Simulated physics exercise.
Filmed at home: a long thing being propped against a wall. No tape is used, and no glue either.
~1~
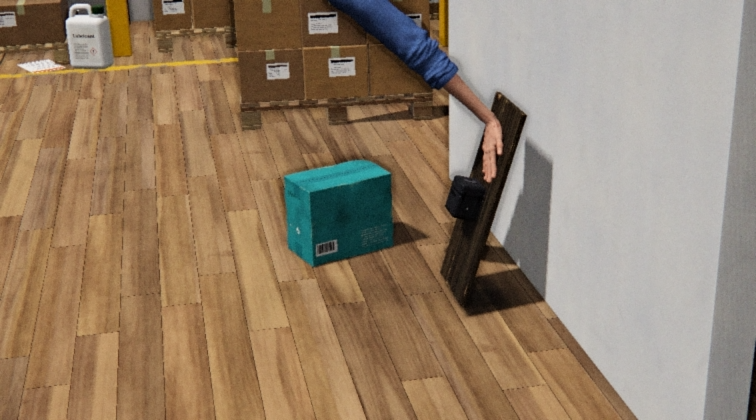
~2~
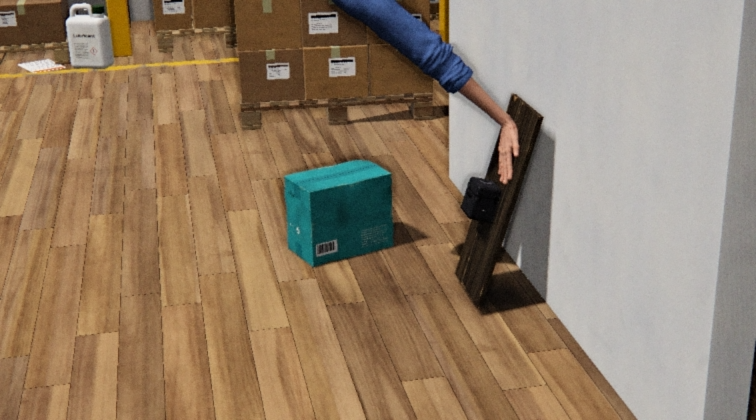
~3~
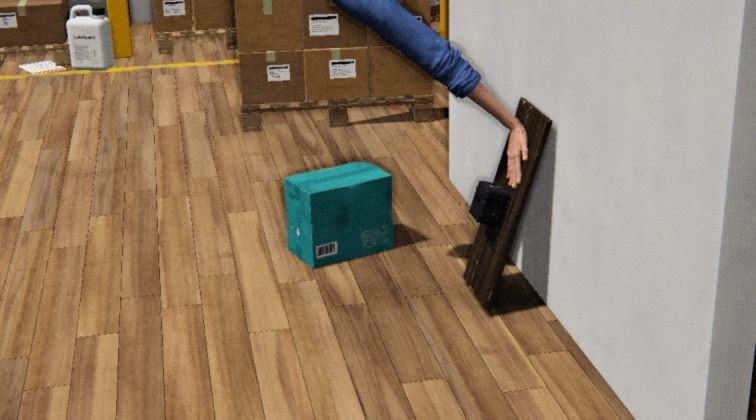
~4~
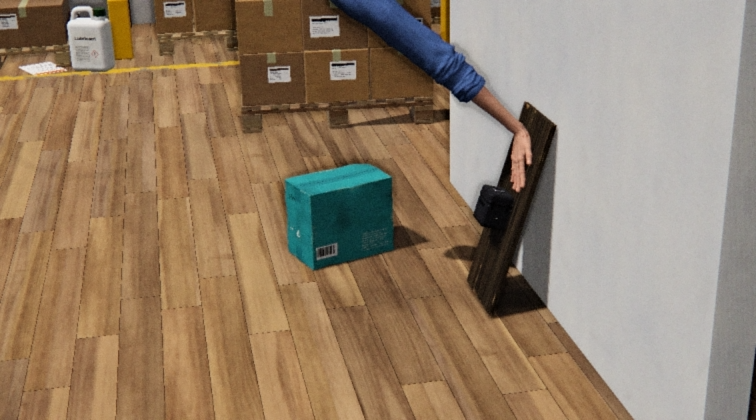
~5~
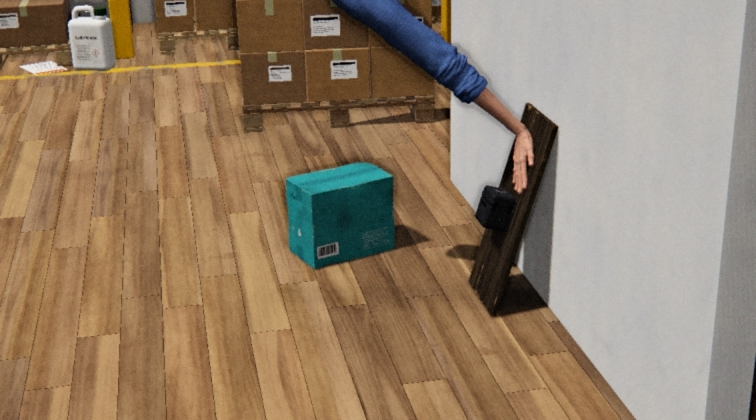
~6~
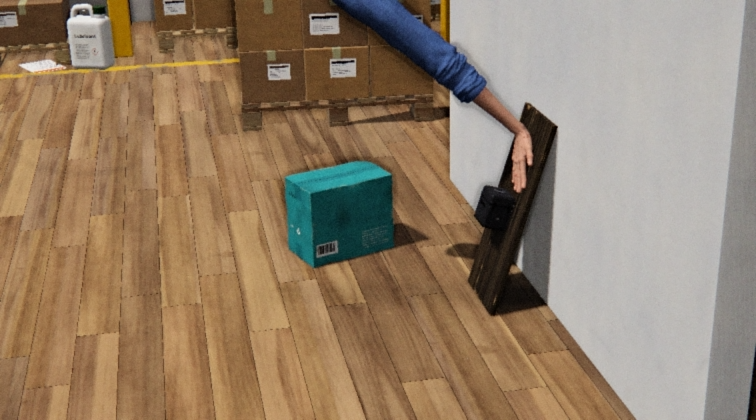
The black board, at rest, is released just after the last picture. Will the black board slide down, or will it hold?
It stays still.
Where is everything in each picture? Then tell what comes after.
The first picture shows not yet at the wall; black board (481, 199); turquoise box (339, 211).
The second picture shows not yet at the wall; black board (497, 200); turquoise box (339, 211).
The third picture shows not yet at the wall; black board (505, 204); turquoise box (340, 213).
The fourth picture shows not yet at the wall; black board (509, 208); turquoise box (340, 215).
The fifth picture shows leant on the wall, still held; black board (511, 209); turquoise box (341, 214).
The sixth picture shows leant on the wall, still held; black board (510, 209); turquoise box (340, 212).
Then, 0.50 s later than the last frame, all is still.
Then, 1.10 s later than the last frame, black board resting near (510, 209).
When it is over, both as before. End places, in pixels of the last picture, black board near (510, 209). The board remains leaning.
